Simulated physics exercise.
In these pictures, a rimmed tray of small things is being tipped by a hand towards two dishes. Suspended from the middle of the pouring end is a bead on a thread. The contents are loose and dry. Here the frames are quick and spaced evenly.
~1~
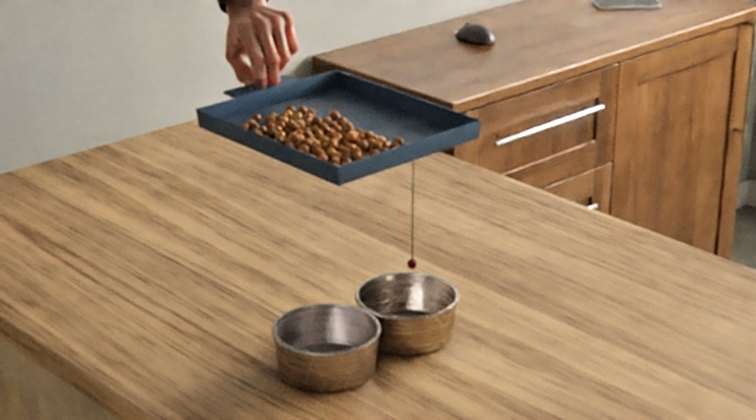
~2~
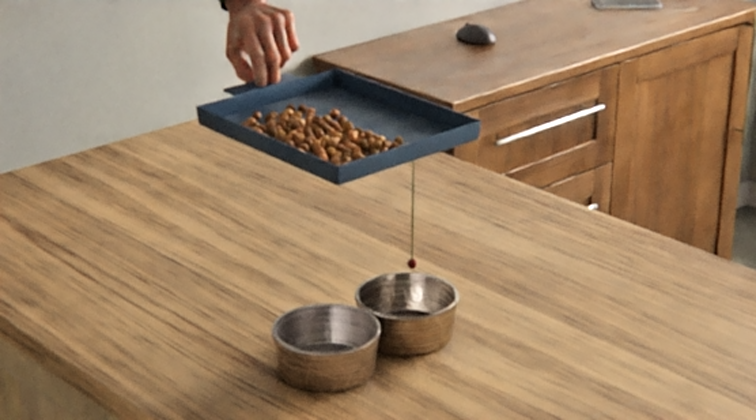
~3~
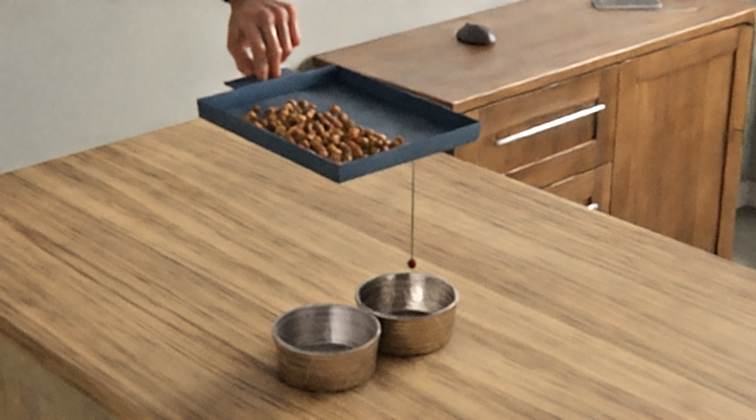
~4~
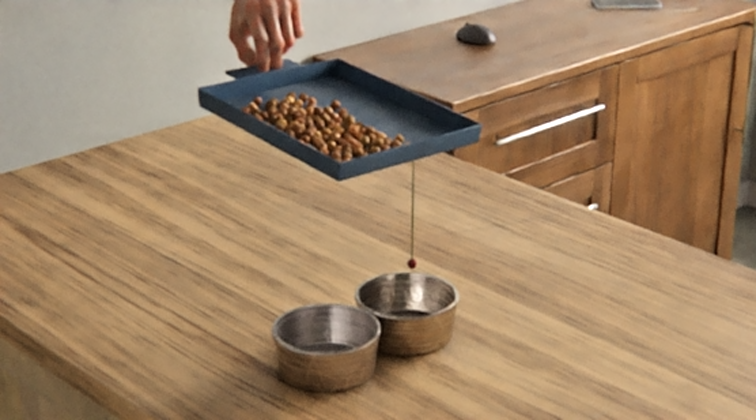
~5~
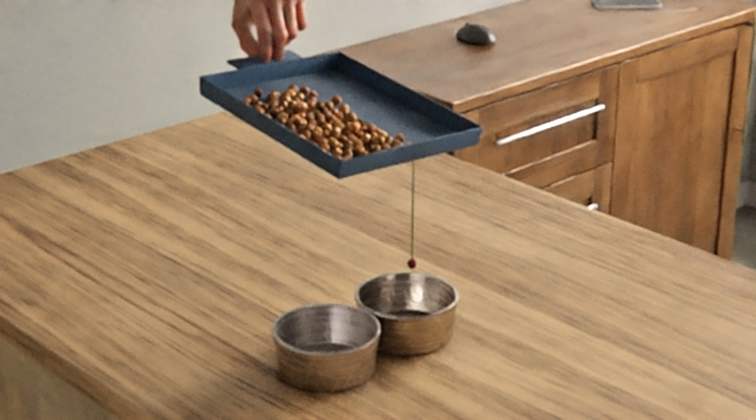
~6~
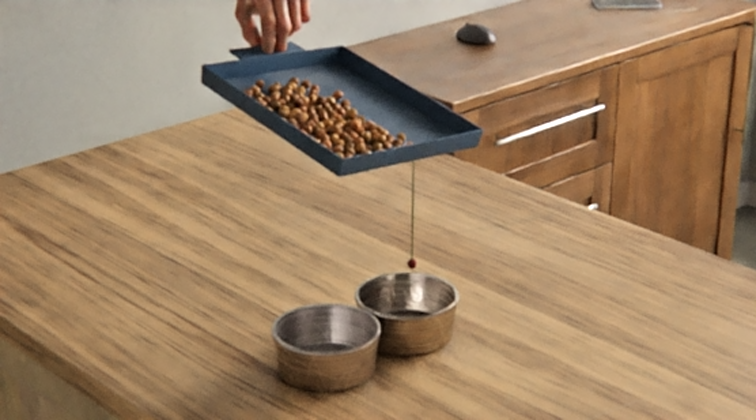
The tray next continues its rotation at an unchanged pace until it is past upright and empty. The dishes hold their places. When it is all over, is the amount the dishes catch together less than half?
Yes: The greater share ends up outside the dishes.
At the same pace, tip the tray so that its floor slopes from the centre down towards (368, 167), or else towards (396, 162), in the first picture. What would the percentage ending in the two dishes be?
Shares, approx.: 80 %, then 50 %.
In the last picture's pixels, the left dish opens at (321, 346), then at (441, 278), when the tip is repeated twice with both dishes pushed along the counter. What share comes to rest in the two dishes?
Around 0 and then 70 per cent.
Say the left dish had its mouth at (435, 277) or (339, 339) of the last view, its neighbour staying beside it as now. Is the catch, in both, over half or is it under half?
The first try: Above a half. The second: Below a half.
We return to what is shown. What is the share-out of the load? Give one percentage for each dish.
Result - left dish: 0 %; right dish: 0 %.
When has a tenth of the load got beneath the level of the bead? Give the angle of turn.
That would be about 105 degrees from level.
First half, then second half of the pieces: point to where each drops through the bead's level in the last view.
Near (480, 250) to start, and near (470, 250) afterwards.
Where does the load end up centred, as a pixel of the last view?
Close to (498, 299), more or less.
Shortly afterwards, tray tipped steeply; the whole lot on the tray.
Next, tray tipped right over; the whole lot on the tray.
Some moments later, tray tipped past a quarter turn; only a few in the right dish; all but a few outside both.
In the end, tray tipped past a quarter turn; none at all in the left dish; only a few in the right dish; all but a few outside both.
